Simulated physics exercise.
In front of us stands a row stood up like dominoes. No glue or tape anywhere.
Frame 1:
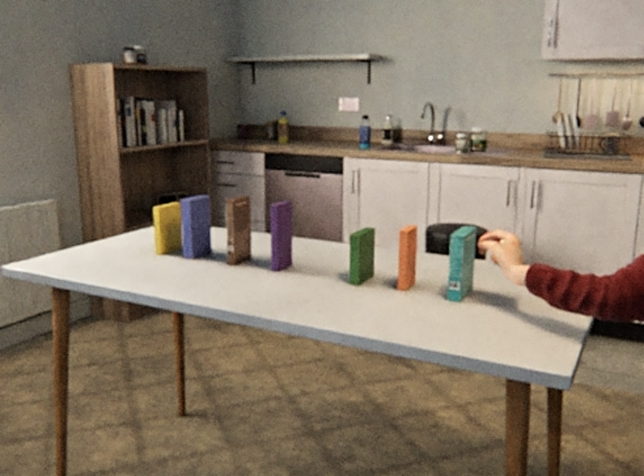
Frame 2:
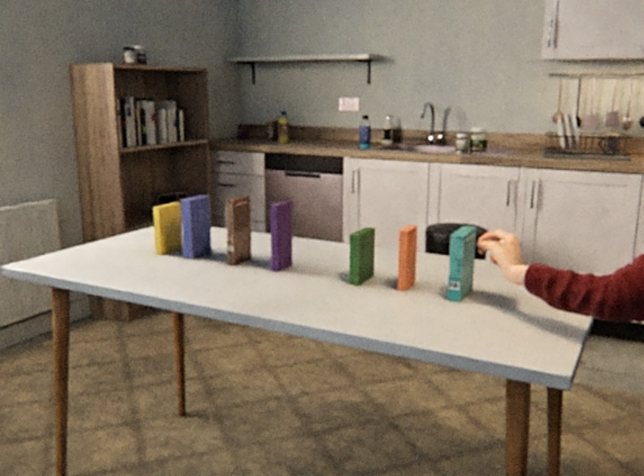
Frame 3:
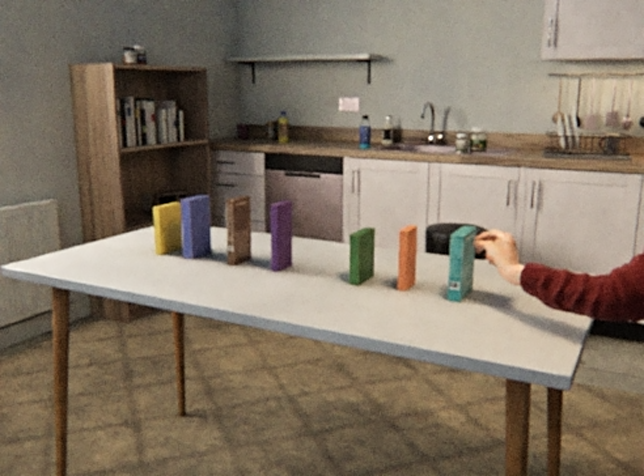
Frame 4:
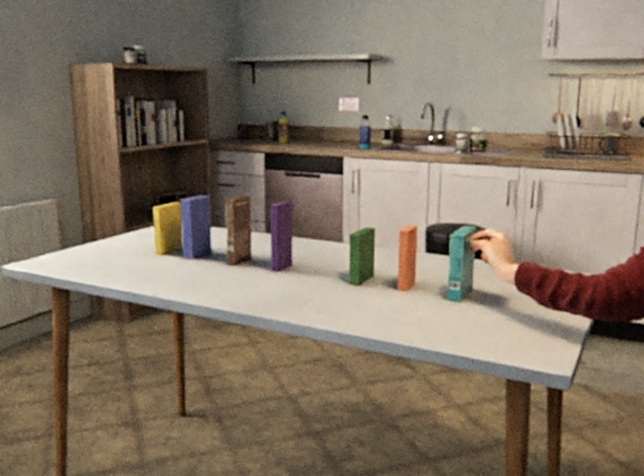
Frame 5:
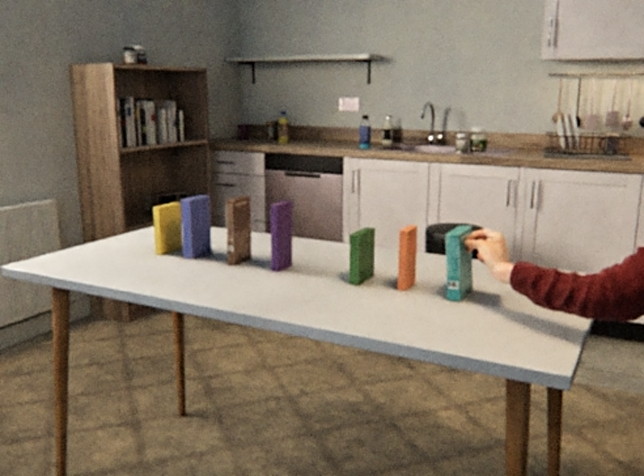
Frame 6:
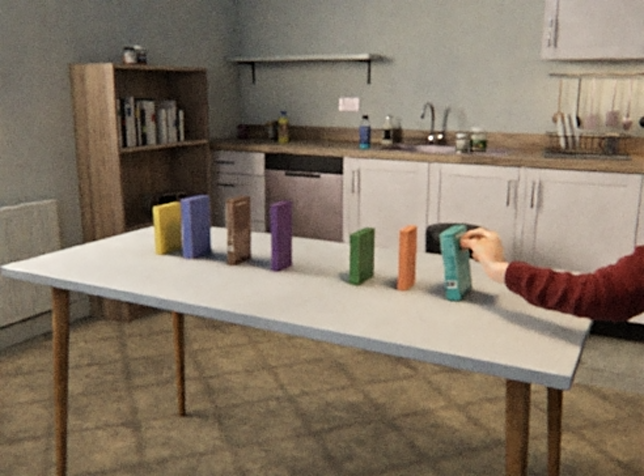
A hand reaches to the turquoise packet at the row's right end and tilts it slightly left.
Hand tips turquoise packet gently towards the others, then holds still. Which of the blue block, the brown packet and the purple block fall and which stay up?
One by one: The blue block holds up; the brown packet holds up; the purple block holds up.
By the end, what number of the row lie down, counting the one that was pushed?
3 of them.
Then, 0.40 s after the last picture, turquoise packet 66° over; orange board tipped 25° from how it was.
Then, 0.60 s after the last picture, turquoise packet 82° over; orange board tipped 75° from how it was; green block tipped 68° from how it was.
At rest, tipped over on the table, orange board and green block; the other 3 in place. Seen from the same camera at the end, blue block near (197, 227), brown packet near (239, 230).
